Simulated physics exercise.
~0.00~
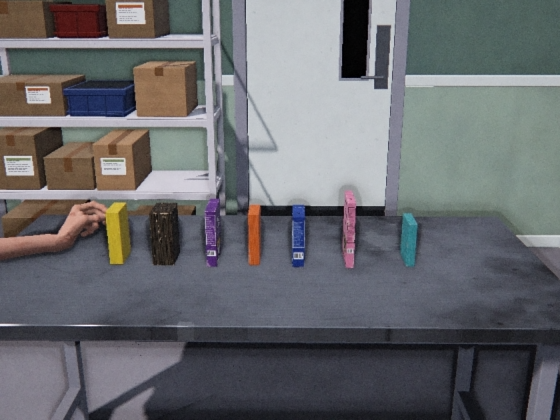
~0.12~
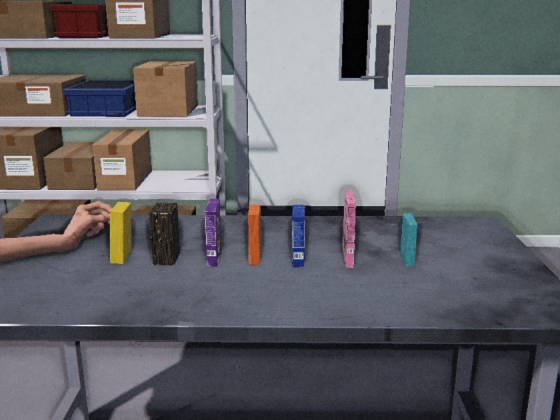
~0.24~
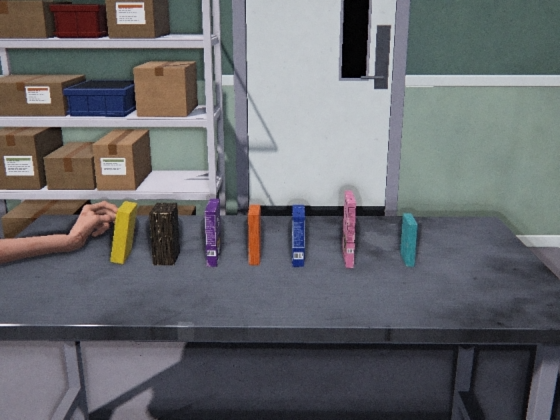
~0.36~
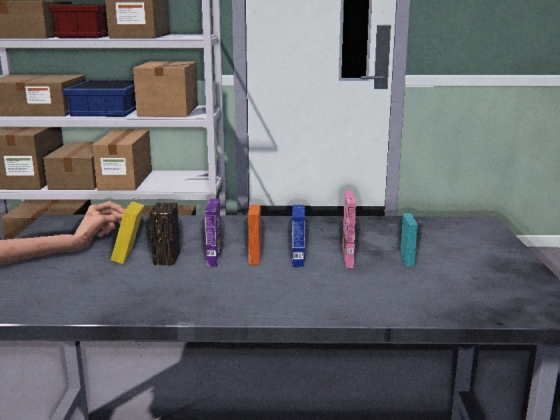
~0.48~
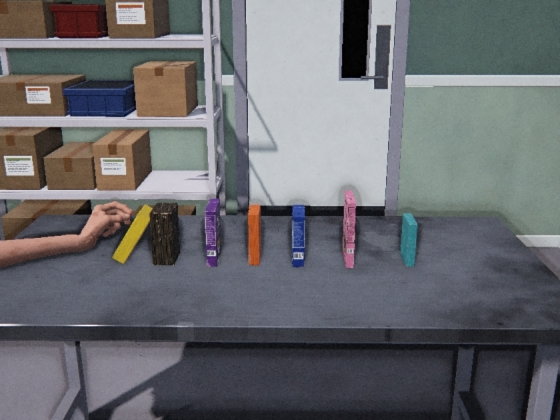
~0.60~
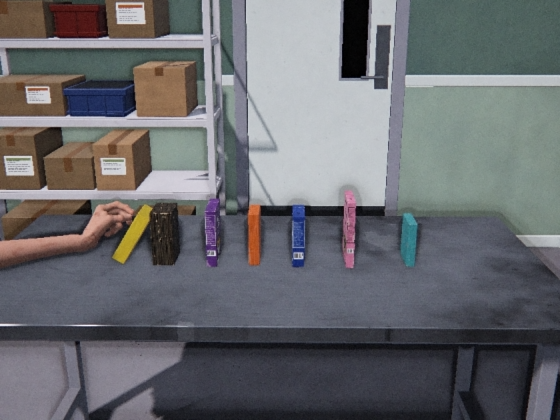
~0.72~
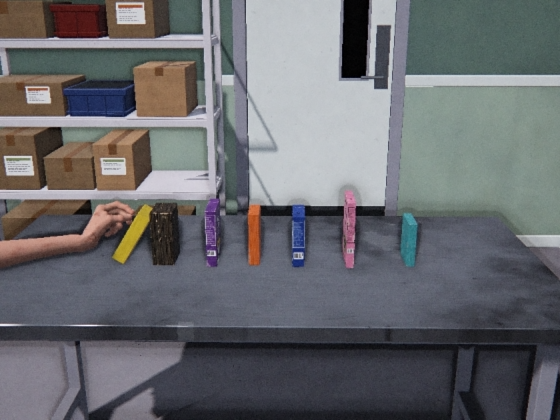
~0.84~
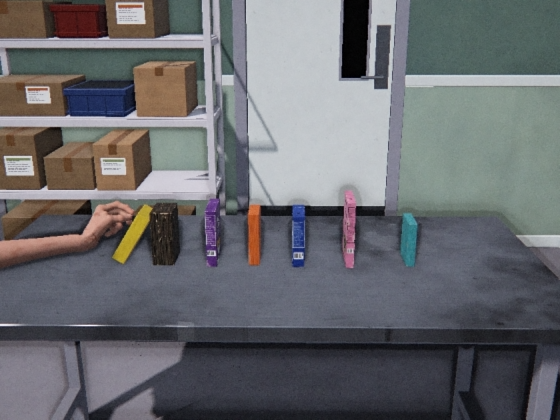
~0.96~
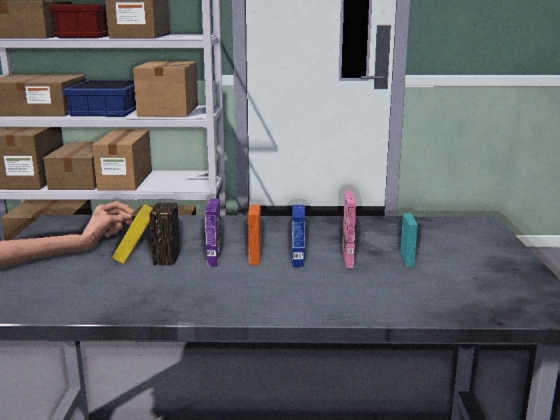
The yellow block, pushed by a hand, tips right and rests against the black block.
